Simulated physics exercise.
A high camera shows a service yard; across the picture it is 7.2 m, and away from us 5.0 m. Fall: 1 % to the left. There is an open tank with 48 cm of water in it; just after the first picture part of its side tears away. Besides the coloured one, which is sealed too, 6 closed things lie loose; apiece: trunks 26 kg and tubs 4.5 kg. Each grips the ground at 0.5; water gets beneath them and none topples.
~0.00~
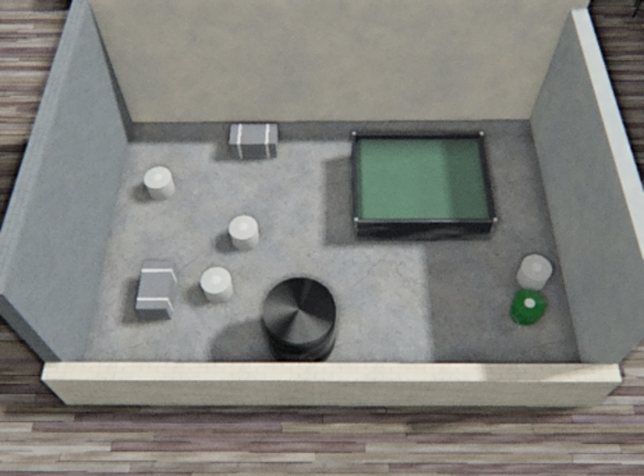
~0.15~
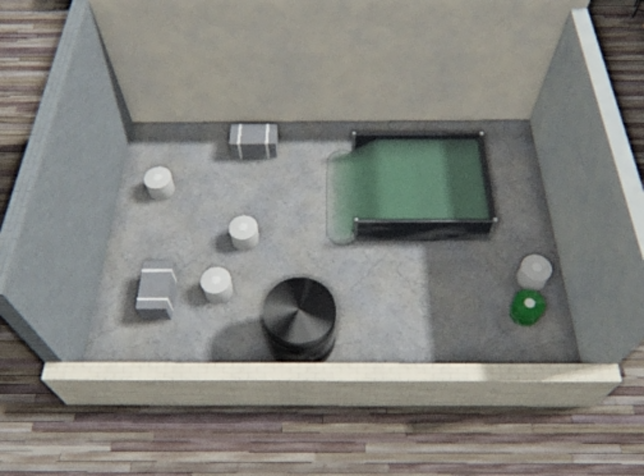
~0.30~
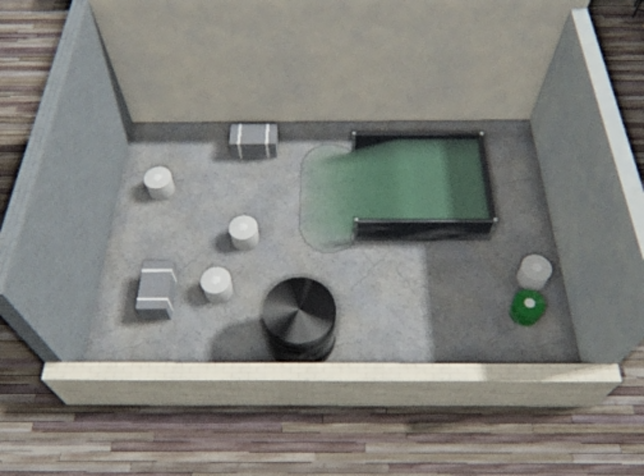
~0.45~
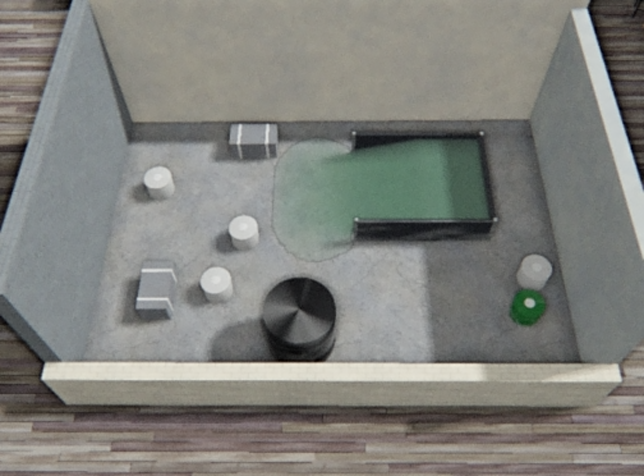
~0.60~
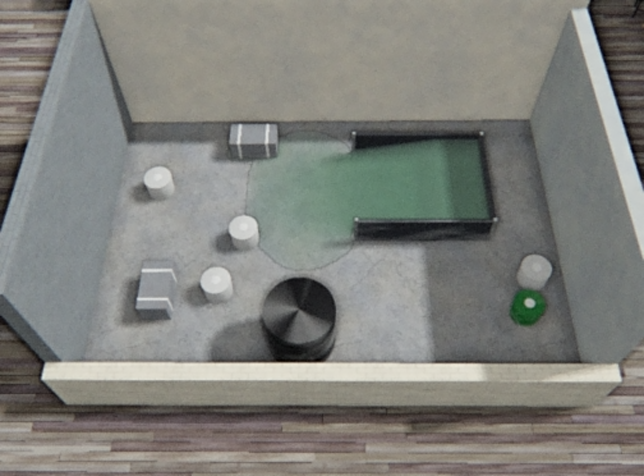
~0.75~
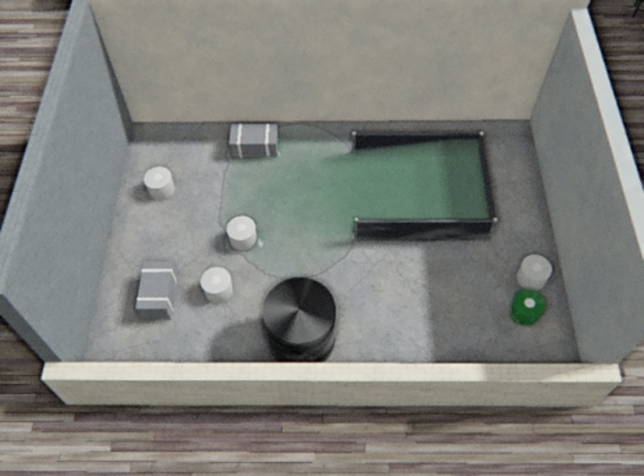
To begin with, greenish water fills a dark-framed tank in a walled yard, with pale tubs, grey trunks and a dark round object around it. The tank's left side opens and water spreads leftward across the floor in a widening, thinning sheet, reaching a tub and a trunk, while the green tub stays still.
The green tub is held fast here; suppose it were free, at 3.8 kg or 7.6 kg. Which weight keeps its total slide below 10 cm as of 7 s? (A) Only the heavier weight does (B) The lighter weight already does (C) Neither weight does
The lighter weight already does.
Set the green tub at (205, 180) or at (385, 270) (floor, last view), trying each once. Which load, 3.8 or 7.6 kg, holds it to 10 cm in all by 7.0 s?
No option, then light one suffices.
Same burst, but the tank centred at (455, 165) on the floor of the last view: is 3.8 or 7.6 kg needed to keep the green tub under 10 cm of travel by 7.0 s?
Then, put simply, the lighter one does it.
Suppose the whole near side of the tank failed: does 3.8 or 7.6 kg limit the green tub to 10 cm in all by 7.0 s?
Note: No mass sufficient.
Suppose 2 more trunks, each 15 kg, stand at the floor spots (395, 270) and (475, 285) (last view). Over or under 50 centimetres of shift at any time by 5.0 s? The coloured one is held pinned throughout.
In that order: Under, less.
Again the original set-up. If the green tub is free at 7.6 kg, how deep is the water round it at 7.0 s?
Close to 0 cm deep.
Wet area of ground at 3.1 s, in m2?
Roughly 21 m2.
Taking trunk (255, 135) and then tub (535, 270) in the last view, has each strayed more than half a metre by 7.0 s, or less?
The first is over the limit, the second within the limit.
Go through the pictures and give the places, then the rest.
In the first frame, the green tub at (530, 303) rests on the ground; 3.5 m2 under water; 0 of 7 have shifted.
In the second frame, the green tub at (530, 303), on the bottom; 4.3 m2 under water; 0 of 7 have shifted.
In the third frame, the green tub at (530, 303), on the bottom; 5.3 m2 under water; 0 of 7 have shifted.
In the fourth frame, the green tub at (530, 303) rests on the ground; water covers 6.5 m2; 0 of 7 have shifted.
In the fifth frame, the green tub at (530, 303) rests on the ground; 7.7 m2 under water; 0 of 7 have shifted.
In the sixth frame, the green tub at (530, 303), on the bottom; 8.9 m2 under water; 0 of 7 have shifted.
After 1.4 s the green tub would be 0 cm from its start with 3.8 kg and 0 cm from its start with 7.6 kg; 0 cm of water round it then.
After 3.1 s the green tub would be 0 cm from its start with 3.8 kg and 0 cm from its start with 7.6 kg; 0 cm of water round it then.
After 4.9 s the green tub would be 0 cm from its start with 3.8 kg and 0 cm from its start with 7.6 kg; 0 cm of water round it then.
After 7.0 s the green tub would be 0 cm from its start with 3.8 kg and 0 cm from its start with 7.6 kg; 0 cm of water round it then.
